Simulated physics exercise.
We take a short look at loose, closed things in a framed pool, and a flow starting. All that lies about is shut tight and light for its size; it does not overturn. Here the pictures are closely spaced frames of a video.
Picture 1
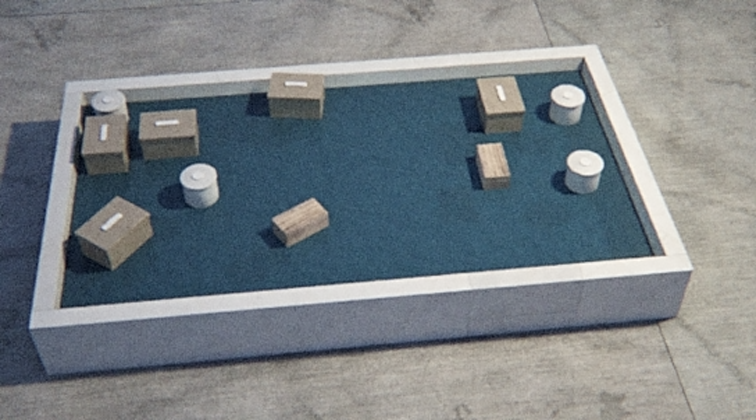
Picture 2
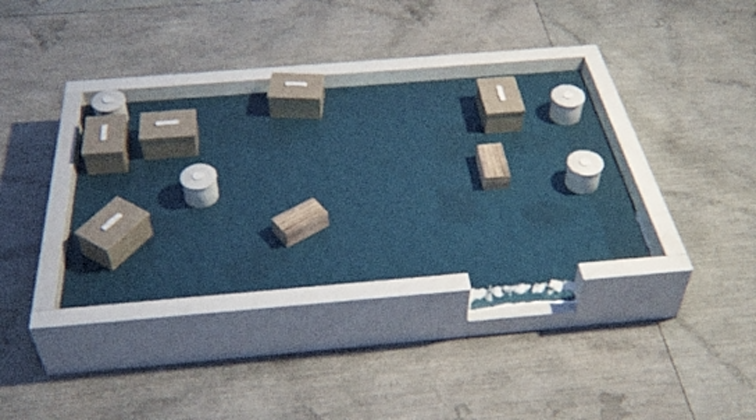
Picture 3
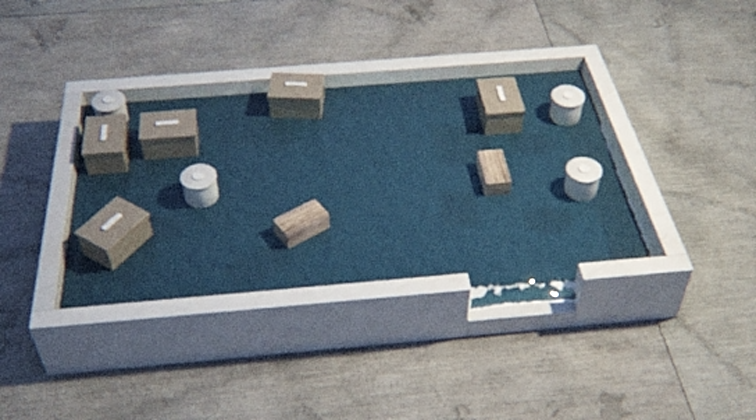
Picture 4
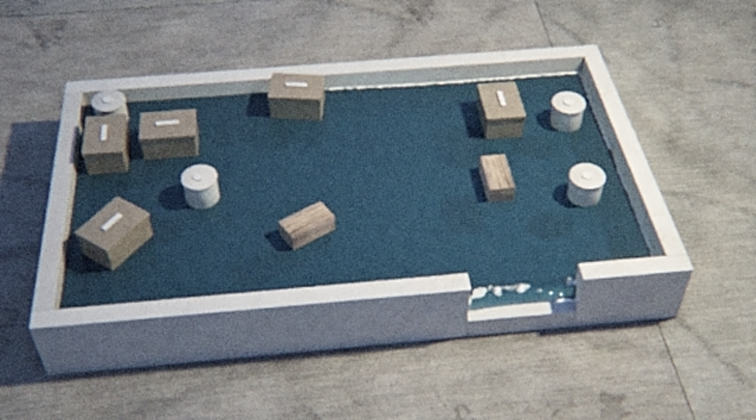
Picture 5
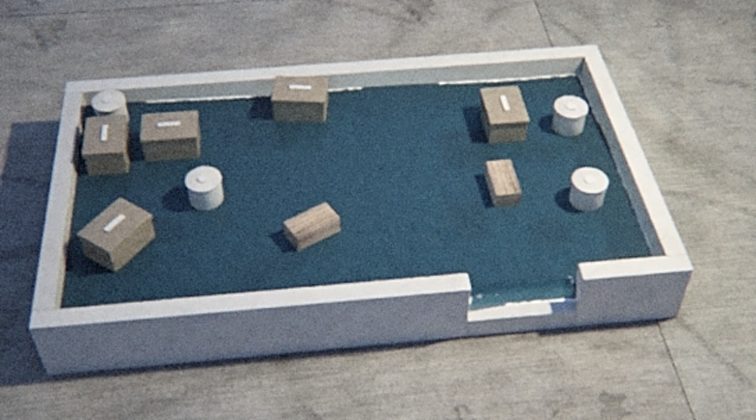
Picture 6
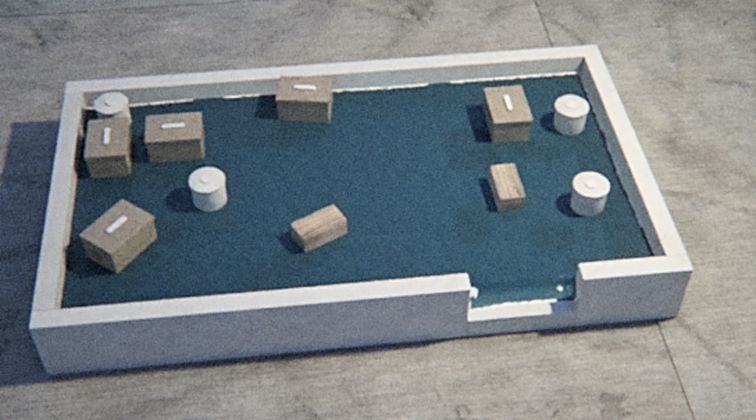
Boxes and white tubs drift slightly in a framed pool after a gap opens in the front wall.
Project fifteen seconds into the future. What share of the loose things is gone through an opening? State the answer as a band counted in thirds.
Answer: Not even a third.
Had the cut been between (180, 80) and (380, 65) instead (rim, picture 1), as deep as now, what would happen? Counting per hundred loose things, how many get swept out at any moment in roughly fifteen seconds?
About 40 %.
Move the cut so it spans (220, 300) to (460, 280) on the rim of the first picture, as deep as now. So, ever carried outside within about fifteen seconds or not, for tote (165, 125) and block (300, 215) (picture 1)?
One by one, that comes to still there, then got out.
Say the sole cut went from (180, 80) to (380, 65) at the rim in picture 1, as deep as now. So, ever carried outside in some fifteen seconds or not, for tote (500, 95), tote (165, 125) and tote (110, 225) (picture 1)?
Note - 1: Escaped; 2: Escaped; 3: Retained.
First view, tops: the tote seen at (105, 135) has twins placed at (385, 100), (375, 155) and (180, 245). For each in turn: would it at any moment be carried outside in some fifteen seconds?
Per object, in the order given: Never exits / exits at some point / never exits.
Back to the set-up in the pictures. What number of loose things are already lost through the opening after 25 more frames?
Total: 1.
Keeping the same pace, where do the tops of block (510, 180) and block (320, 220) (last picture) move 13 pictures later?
Estimated: (542, 261); (390, 237).
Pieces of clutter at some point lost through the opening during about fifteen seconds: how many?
Count: 2.
A moment on, 0 of 11 are out; 11 afloat.
Next, 0 of 11 are out; 11 afloat.
Later, 1 of 11 are out; 10 afloat.
In the end, 2 of 11 are out; 9 afloat.
